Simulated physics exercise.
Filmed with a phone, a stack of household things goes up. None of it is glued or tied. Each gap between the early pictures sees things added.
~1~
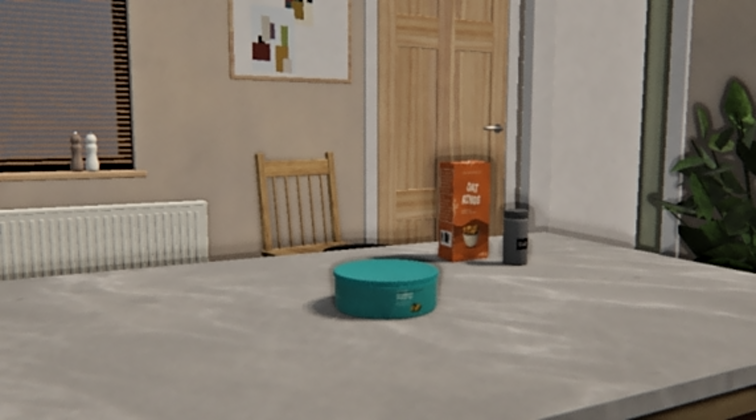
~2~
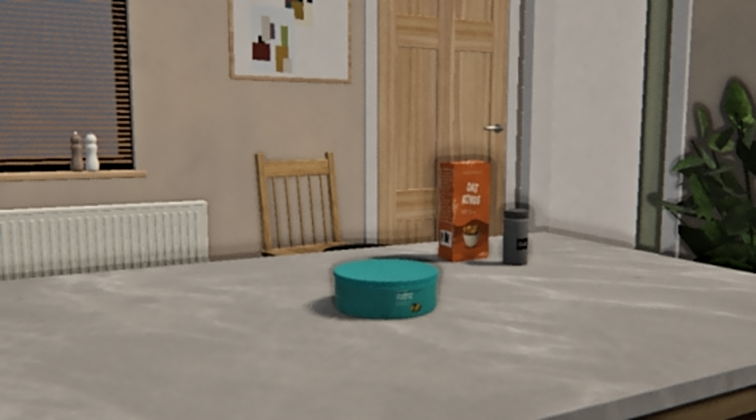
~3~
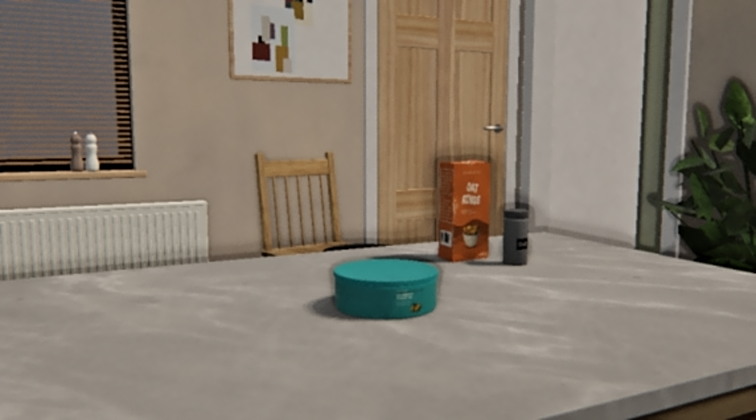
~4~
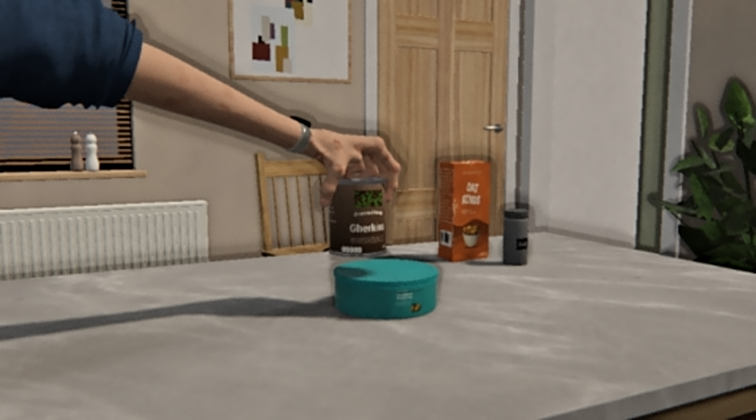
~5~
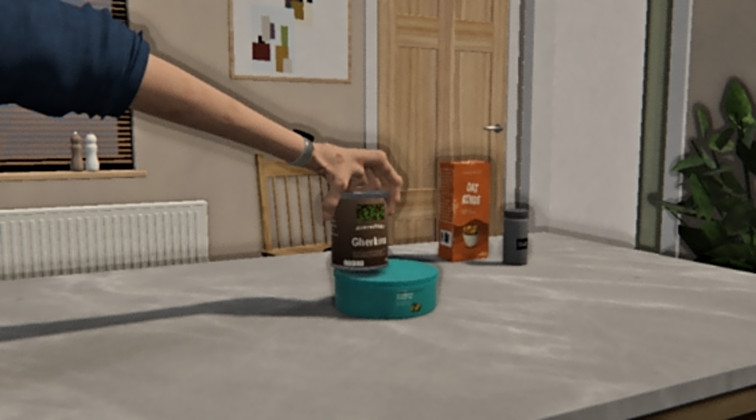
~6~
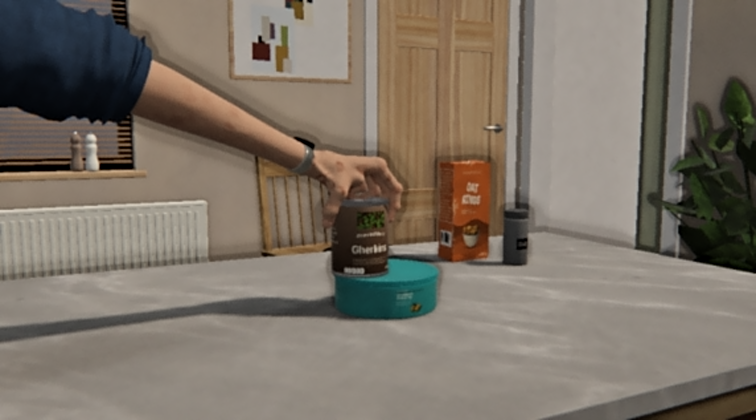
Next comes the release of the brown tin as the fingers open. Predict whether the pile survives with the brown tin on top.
Stays standing.
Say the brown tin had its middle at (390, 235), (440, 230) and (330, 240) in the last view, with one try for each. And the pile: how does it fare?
First the pile remains standing, second it topples, third it topples.
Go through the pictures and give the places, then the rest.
In the first frame, the last thing is not in view yet; orange carton (464, 211).
In the second frame, the last thing is not in view yet; turquoise tub (386, 287).
In the third frame, the last thing is not in view yet; grey shaker (515, 237).
In the fourth frame, still above its spot; brown tin (357, 216); orange carton (464, 211).
In the fifth frame, still above its spot; brown tin (360, 229); turquoise tub (386, 287).
In the sixth frame, set down, still held; brown tin (360, 236); grey shaker (515, 237).
Then, 0.50 s later than the last frame, all is still.
Then, 1.30 s later than the last frame, brown tin resting near (360, 237).
When it is over, all 4 as before. End places, in pixels of the last picture, brown tin near (360, 237). The pile holds.
